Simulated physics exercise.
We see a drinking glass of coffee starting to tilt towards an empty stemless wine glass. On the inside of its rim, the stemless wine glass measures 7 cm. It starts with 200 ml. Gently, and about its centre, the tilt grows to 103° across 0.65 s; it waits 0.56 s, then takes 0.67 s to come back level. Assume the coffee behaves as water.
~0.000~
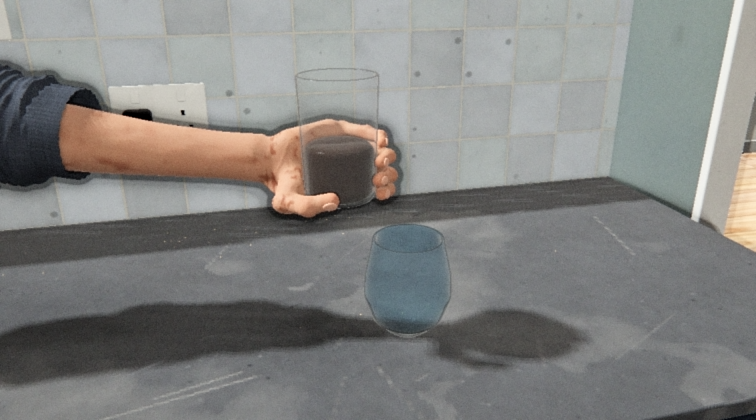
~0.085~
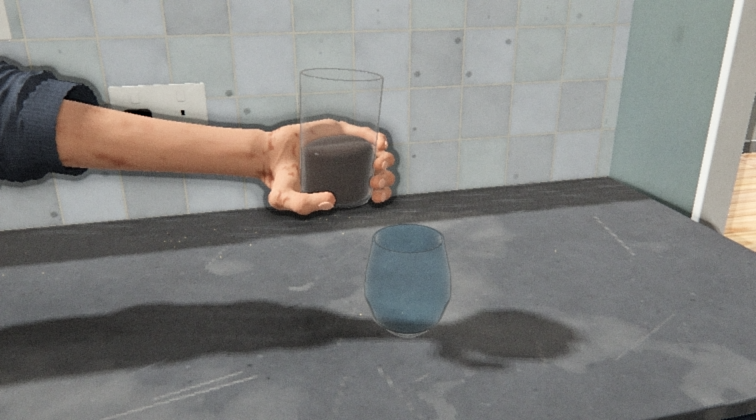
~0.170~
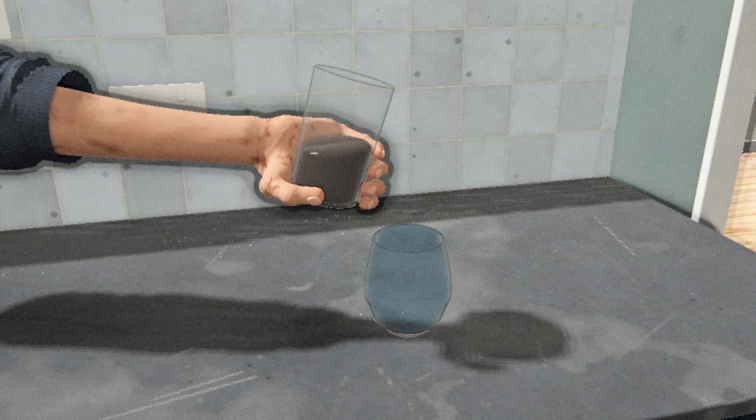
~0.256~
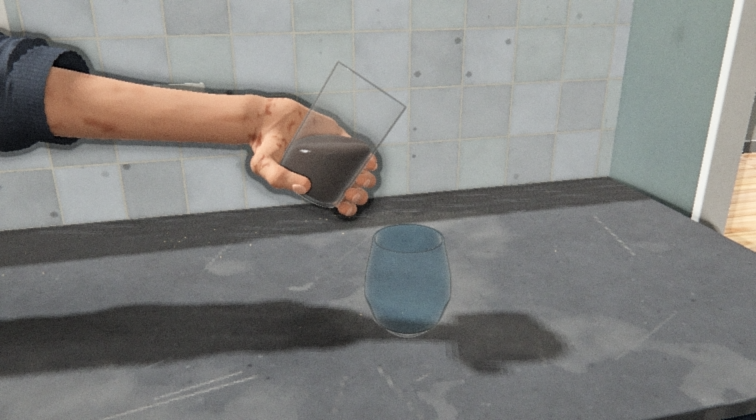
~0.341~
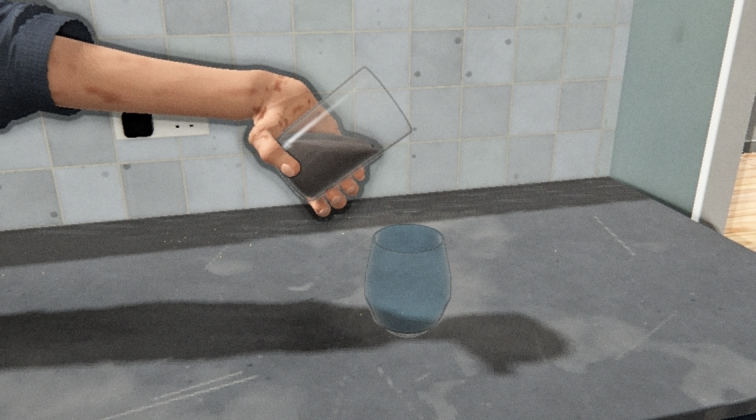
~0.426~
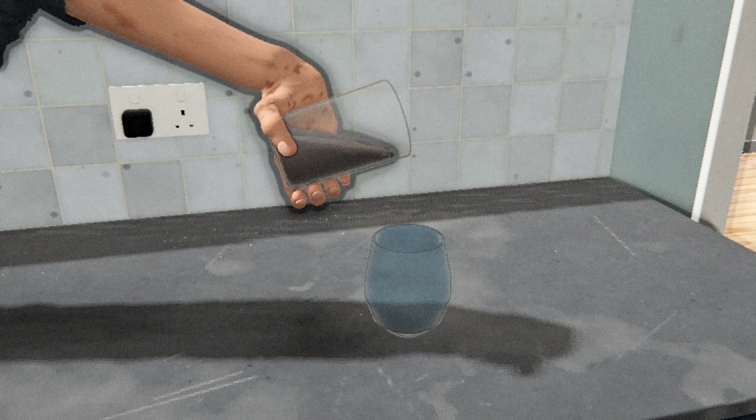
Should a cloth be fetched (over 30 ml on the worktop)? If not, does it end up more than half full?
Sloppy.
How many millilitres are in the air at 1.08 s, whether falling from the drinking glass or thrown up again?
10 ml, approximately.
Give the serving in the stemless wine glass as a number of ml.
Something like 60 ml, I reckon.
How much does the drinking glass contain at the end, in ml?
It ends up holding near 0 ml.
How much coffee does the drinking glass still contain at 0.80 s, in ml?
Roughly 40 ml is still in there.
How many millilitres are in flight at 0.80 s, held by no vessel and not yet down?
Roughly 80 ml at that time.
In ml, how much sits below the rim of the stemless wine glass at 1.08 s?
It comes to around 60 ml.
After 0.80 s the tilt is 103° and the stemless wine glass has 35 ml, the drinking glass 40 ml, and 45 ml is on the worktop.
After 1.08 s the tilt is 103° and the stemless wine glass has 60 ml, the drinking glass 5 ml, and 135 ml is on the worktop.
After 1.37 s the tilt is 90° and the stemless wine glass has 65 ml, the drinking glass 0 ml, and 140 ml is on the worktop.
After 1.68 s the tilt is 21° and the stemless wine glass has 65 ml, the drinking glass 0 ml, and 140 ml is on the worktop.
In the end the stemless wine glass has 65 ml, the drinking glass 0 ml, and 140 ml is on the worktop.
